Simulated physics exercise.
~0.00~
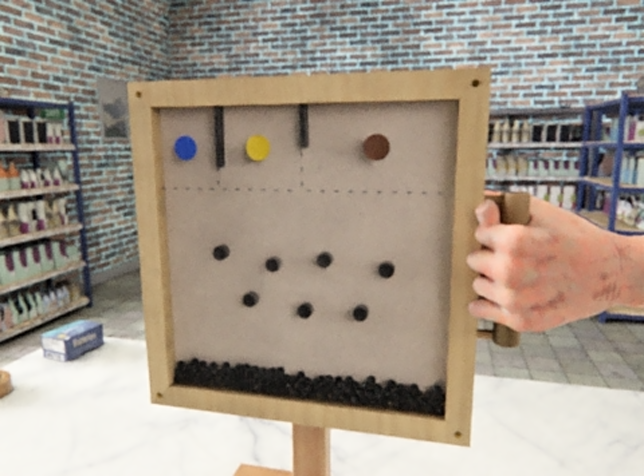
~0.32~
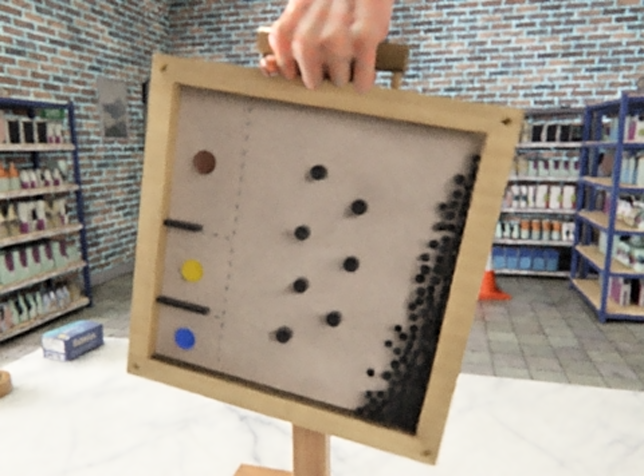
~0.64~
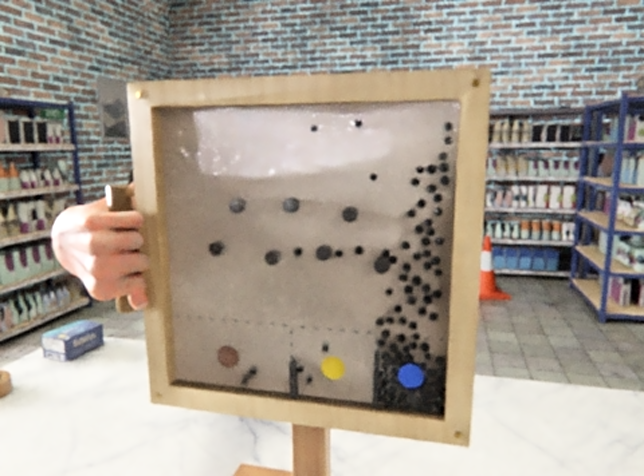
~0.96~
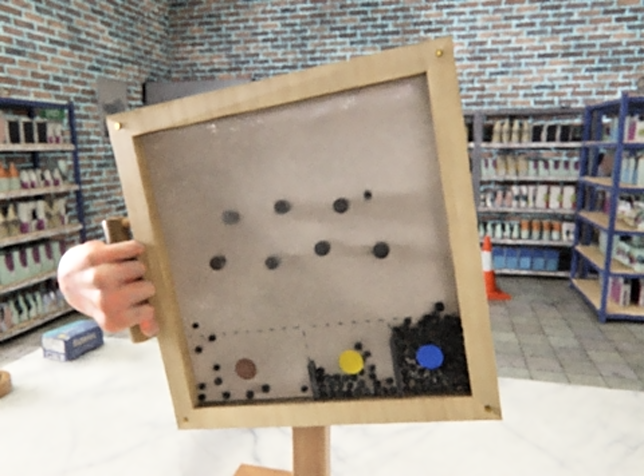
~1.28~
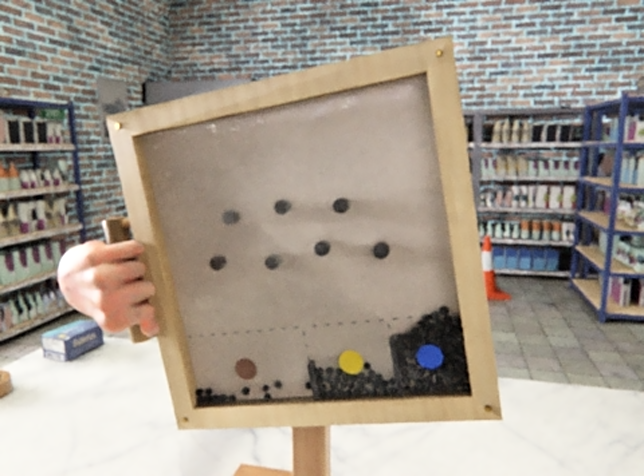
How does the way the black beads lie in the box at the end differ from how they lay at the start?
At the start they lay in a fairly even layer along the bottom edge, across from the coloured dots. At the end they rested in the pockets by the dots, heaped highest at the right around the blue one.
